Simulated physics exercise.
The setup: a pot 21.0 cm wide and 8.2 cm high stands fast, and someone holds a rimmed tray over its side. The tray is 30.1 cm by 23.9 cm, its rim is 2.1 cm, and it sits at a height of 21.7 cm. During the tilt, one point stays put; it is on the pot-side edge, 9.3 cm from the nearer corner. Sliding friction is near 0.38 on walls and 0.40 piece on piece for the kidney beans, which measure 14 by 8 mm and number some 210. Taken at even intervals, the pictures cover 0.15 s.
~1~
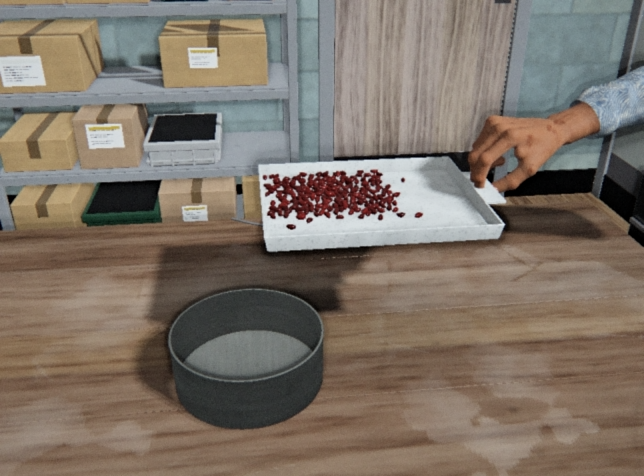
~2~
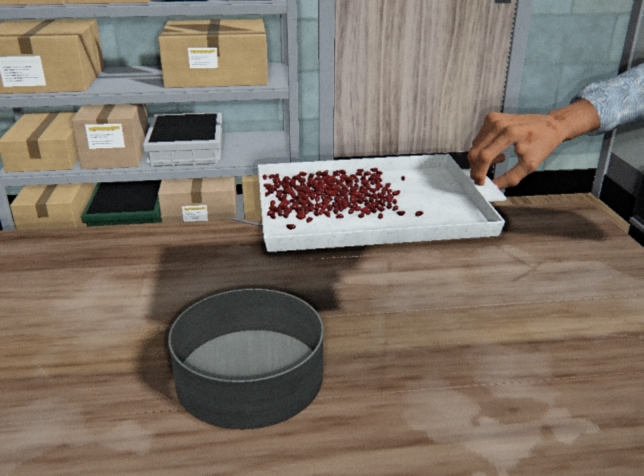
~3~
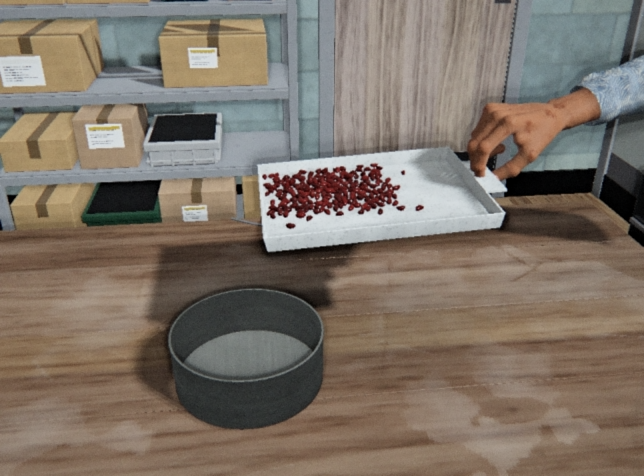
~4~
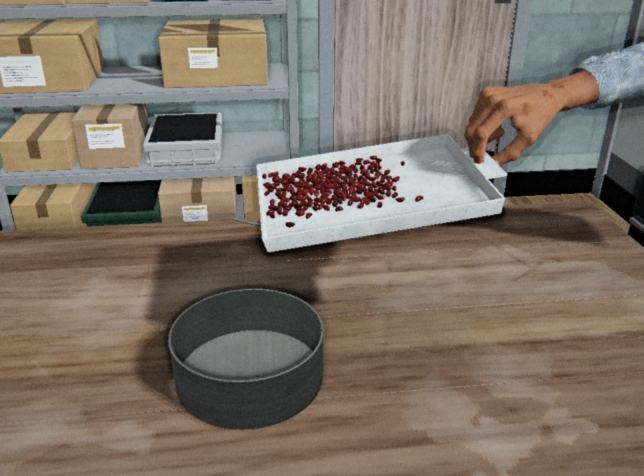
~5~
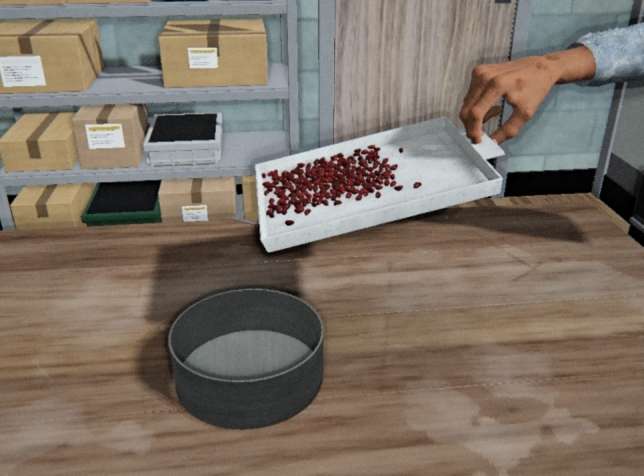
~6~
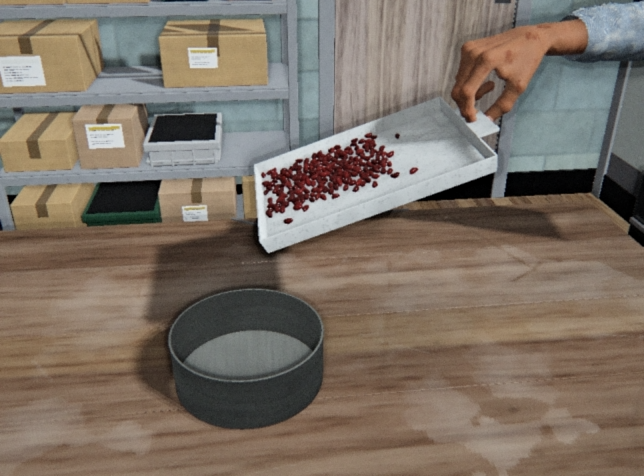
In a storage room with metal shelves of cardboard boxes at the back left and a wooden panel behind, a fixed view looks slightly down on a wooden table. A dark grey round pot stands on the table left of centre, and beyond it a hand at the right holds a white rimmed tray of small dark red pieces. The hand raises the tray's right end, slowly then faster, tilting it down leftward while the pieces stay clustered.
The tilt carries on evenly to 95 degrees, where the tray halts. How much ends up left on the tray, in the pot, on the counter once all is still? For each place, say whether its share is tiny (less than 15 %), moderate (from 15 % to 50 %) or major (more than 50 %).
Tray: I expect a stray few to finish up there, pot: I expect a reasonable chunk to finish up there, counter: I expect the majority share to finish up there.
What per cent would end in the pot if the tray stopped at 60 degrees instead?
Around 15 in a hundred.
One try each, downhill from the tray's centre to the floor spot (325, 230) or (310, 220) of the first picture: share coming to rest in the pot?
Roughly 100 per cent on the first try and 90 per cent on the second.
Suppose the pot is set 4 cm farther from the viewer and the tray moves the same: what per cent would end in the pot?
Close to 55 per cent, then.
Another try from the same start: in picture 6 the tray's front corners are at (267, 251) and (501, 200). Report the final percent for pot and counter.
Pot 100; counter 0.
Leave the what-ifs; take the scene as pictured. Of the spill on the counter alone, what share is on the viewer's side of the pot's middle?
Near 10 in a hundred.
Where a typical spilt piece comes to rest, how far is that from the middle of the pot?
About 24 cm from the centre.
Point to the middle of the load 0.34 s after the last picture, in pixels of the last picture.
Roughly pixel (250, 188).
Then, 0.19 s after the last picture, tilt 58 degrees; the tray holds 100 %, the pot 0 %.
Then, 0.34 s after the last picture, tilt 86 degrees; the tray holds 100 %, the pot 0 %.
Then, 0.59 s after the last picture, tilt 95 degrees; the tray holds 5 %, the pot 30 %.
In the end, tray 0 %, pot 35 %, counter 65 %.
